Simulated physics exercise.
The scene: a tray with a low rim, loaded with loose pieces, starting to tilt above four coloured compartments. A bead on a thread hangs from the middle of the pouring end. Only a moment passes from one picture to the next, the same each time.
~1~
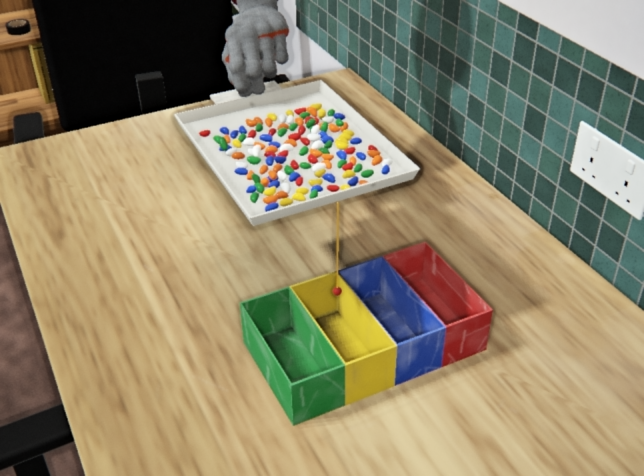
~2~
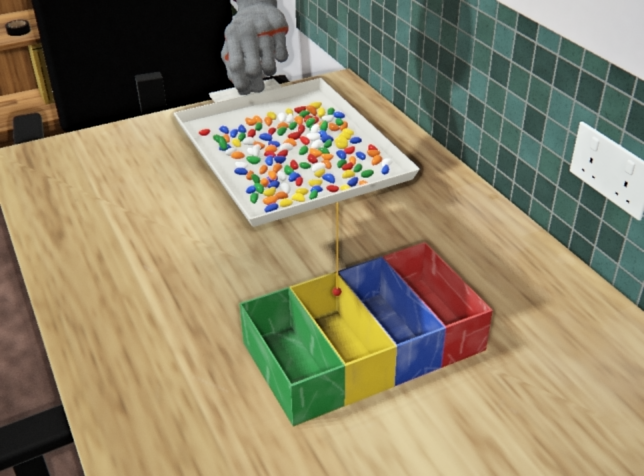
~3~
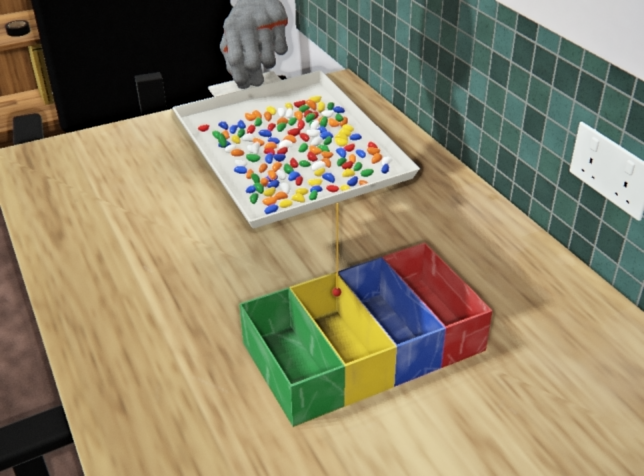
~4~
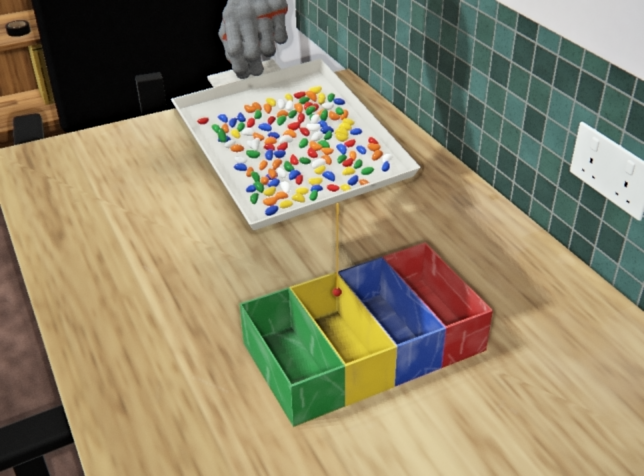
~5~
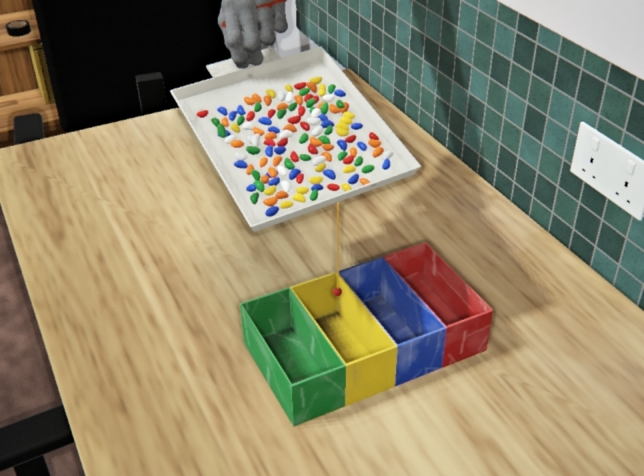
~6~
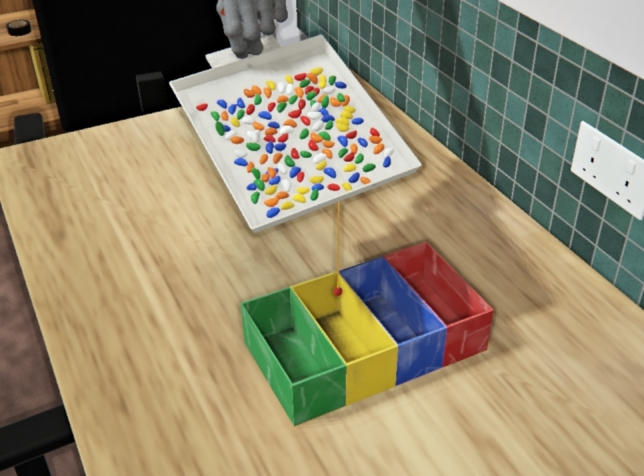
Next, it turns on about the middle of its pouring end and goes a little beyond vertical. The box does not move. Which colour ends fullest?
Fullest: The green cell.
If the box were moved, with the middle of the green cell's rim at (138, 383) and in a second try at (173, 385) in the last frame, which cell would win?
One: The blue cell. Two: The cell in blue.
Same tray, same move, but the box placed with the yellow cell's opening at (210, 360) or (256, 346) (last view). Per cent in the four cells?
The first gives 90 %, the second 100 %.
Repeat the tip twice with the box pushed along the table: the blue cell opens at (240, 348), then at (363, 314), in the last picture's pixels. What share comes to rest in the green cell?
Near 0 % and 50 %.
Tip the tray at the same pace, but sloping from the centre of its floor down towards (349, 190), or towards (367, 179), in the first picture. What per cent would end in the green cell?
The first gives 10 %, the second 0 %.
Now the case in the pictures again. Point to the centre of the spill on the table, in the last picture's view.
At about (232, 408).
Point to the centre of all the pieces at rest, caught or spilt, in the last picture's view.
Close to (289, 379).
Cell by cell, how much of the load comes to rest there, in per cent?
In per cent, green cell 50, yellow cell 10, blue cell 0 and red cell 0.
Just after the last frame, tray tipped steeply; almost all on the tray; just a few falling or outside the box.
A moment on, tray tipped right over; roughly a quarter on the tray; roughly a quarter in the green cell; just a few in the yellow cell; just a few in the blue cell; roughly half falling or outside the box.
Further on, tray tipped past a quarter turn; roughly half in the green cell; about a tenth in the yellow cell; about a tenth in the blue cell; roughly a third falling or outside the box.
When it is over, tray tipped past a quarter turn; roughly half in the green cell; about a tenth in the yellow cell; about a tenth in the blue cell; not one in the red cell; roughly a third outside the box.
